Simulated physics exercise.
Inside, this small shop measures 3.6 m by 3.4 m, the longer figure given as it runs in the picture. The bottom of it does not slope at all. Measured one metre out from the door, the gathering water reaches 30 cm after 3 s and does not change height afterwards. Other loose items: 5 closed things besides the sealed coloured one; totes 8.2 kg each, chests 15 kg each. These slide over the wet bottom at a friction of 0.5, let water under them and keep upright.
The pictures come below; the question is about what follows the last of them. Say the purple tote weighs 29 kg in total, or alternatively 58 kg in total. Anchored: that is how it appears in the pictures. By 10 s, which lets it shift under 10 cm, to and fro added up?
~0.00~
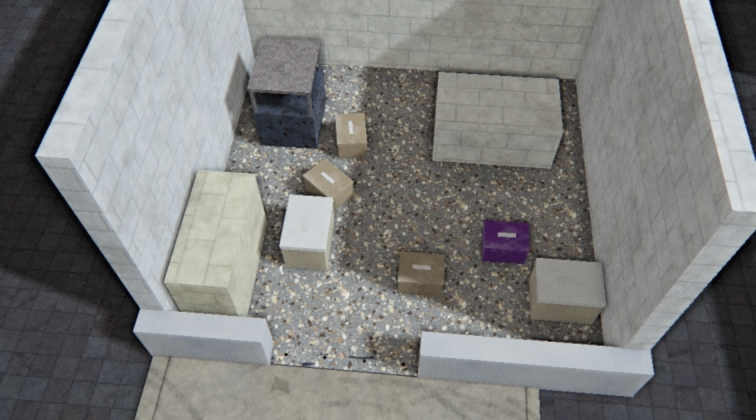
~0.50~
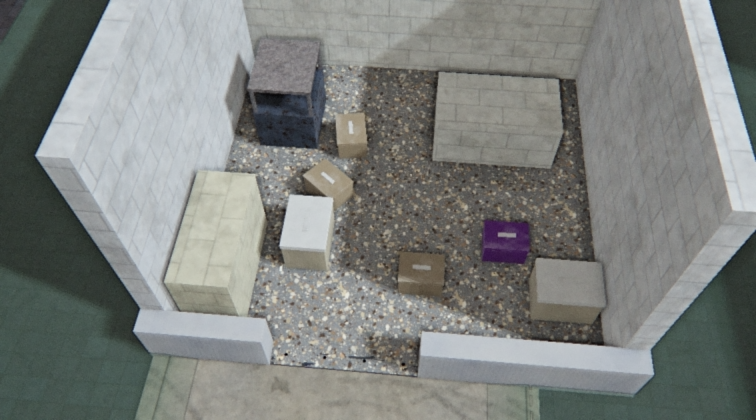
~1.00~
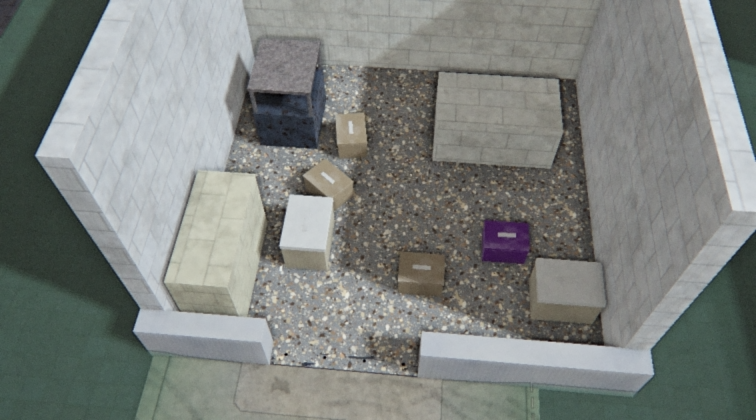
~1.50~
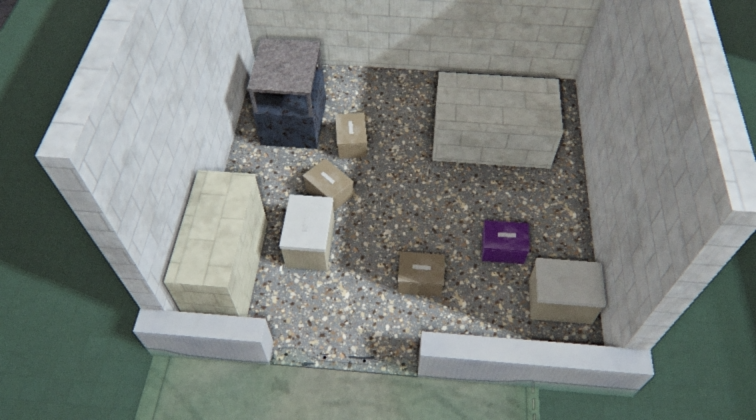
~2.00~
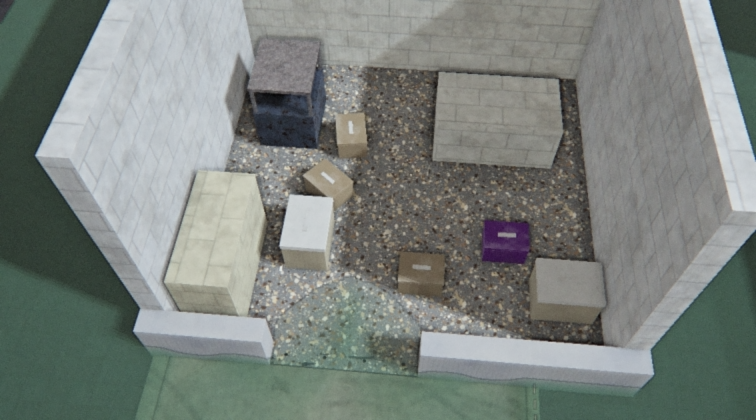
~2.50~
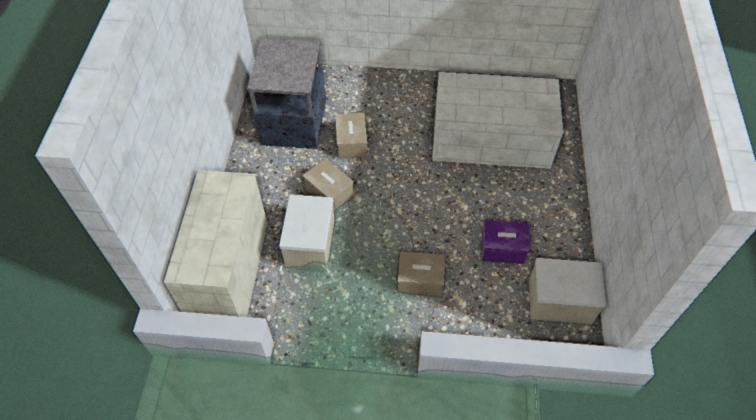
The one that works is the first, 29 kg.
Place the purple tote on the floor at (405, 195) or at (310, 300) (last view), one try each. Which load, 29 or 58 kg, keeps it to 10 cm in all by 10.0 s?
Going in order: Heavier weight required, heavier weight required.
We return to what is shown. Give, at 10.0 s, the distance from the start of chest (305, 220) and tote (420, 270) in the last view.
In turn: 80 cm, 140 cm.
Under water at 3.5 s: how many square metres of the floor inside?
Some 5.5 m2 of it.
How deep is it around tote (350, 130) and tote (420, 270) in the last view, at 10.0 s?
First about 25 cm, second about 17 cm.
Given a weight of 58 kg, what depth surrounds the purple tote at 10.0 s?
Close to 12 cm deep.
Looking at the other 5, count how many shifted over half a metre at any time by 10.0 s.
5.
After 3.5 s the purple tote would be 0 cm from its start with 29 kg and 0 cm from its start with 58 kg; 1 cm of water round it then.
After 4.5 s the purple tote would be 0 cm from its start with 29 kg and 0 cm from its start with 58 kg; 4 cm of water round it then.
After 7.0 s the purple tote would be 0 cm from its start with 29 kg and 0 cm from its start with 58 kg; 8 cm of water round it then.
After 10.0 s the purple tote would be 0 cm from its start with 29 kg and 0 cm from its start with 58 kg; 12 cm of water round it then.
